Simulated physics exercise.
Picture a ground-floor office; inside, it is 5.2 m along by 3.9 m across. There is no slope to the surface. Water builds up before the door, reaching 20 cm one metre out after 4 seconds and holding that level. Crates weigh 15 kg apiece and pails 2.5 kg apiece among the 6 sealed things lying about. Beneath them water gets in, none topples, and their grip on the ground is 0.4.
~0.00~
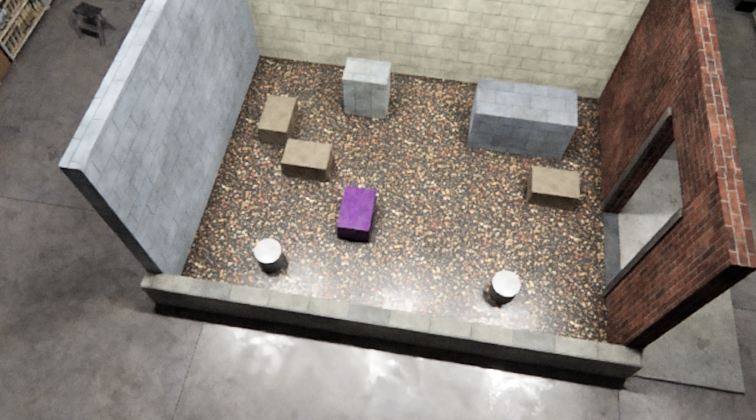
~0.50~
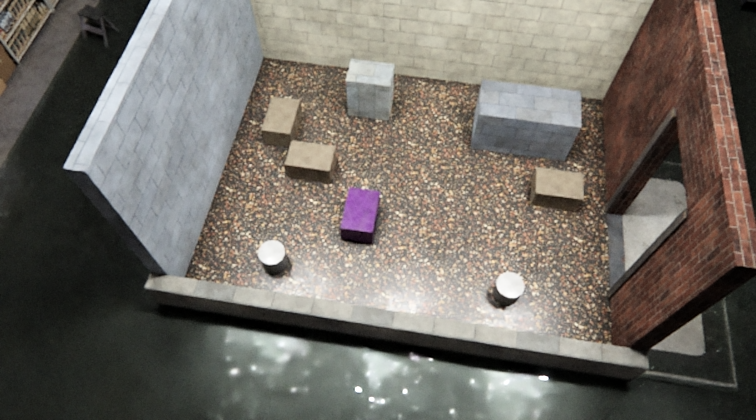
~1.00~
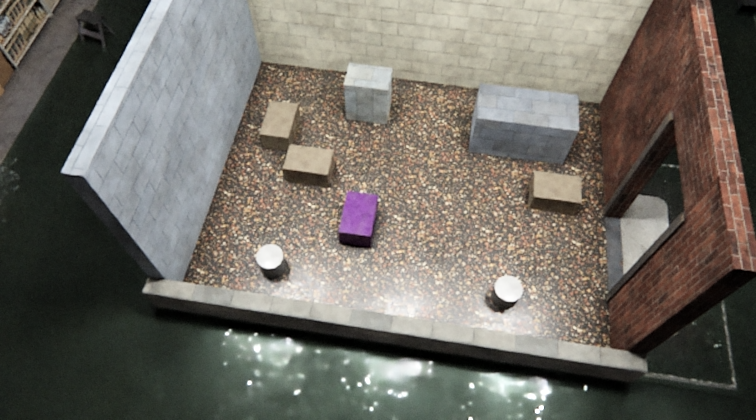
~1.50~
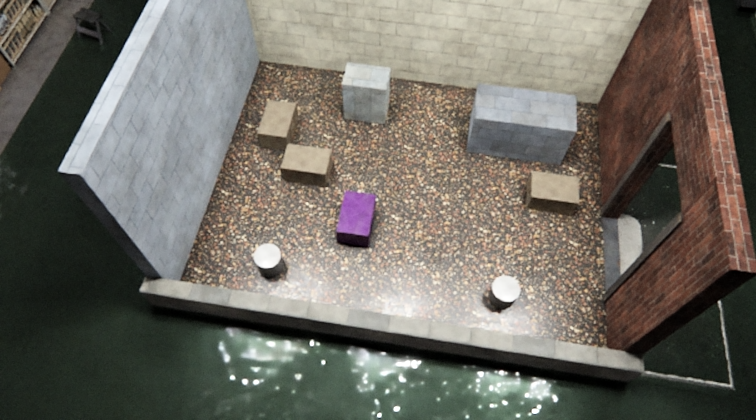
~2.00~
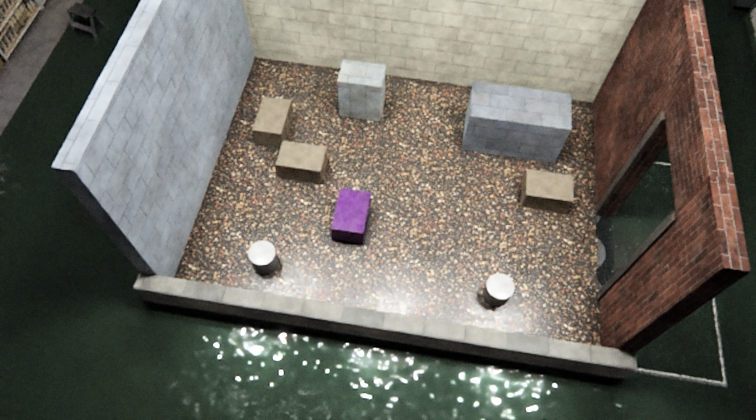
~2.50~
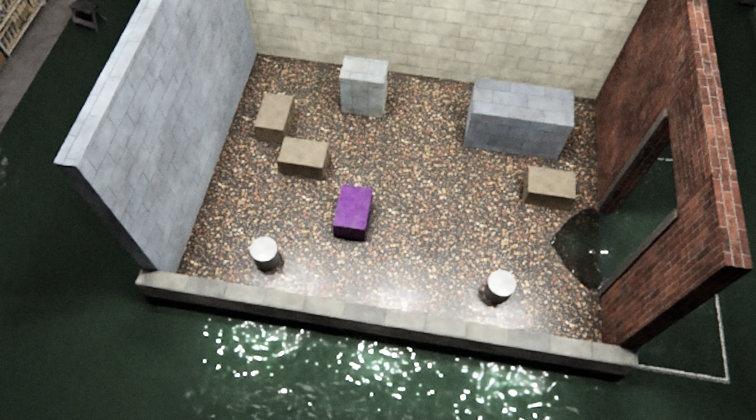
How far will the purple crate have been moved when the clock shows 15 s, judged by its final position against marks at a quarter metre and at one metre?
The purple crate will have moved more than one metre.
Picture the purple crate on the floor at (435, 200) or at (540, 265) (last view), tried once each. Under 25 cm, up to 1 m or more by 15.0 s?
In that order: It goes a long way; it goes a long way.
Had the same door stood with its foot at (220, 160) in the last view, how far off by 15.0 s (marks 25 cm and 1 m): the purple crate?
By then the purple crate has been carried a long way.
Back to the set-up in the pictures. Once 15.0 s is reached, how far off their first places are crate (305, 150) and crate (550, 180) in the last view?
Respectively 140 and 40 cm.
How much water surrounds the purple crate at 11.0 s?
Roughly 12 cm.
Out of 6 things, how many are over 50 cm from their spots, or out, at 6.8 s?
At that moment it comes to 1.
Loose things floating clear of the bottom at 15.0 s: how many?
At that time the total is 6.
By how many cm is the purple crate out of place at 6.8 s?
Displacement by then near 40 cm.
After 3.5 s the purple crate is near (353, 206), 0.0 m from its start, aground; 0 afloat.
After 6.8 s the purple crate is near (324, 202), 0.4 m from its start, aground; 1 afloat.
After 11.0 s the purple crate is near (224, 184), 1.7 m from its start, afloat; 5 afloat.
After 15.0 s the purple crate is near (261, 82), 2.4 m from its start, afloat; 6 afloat.
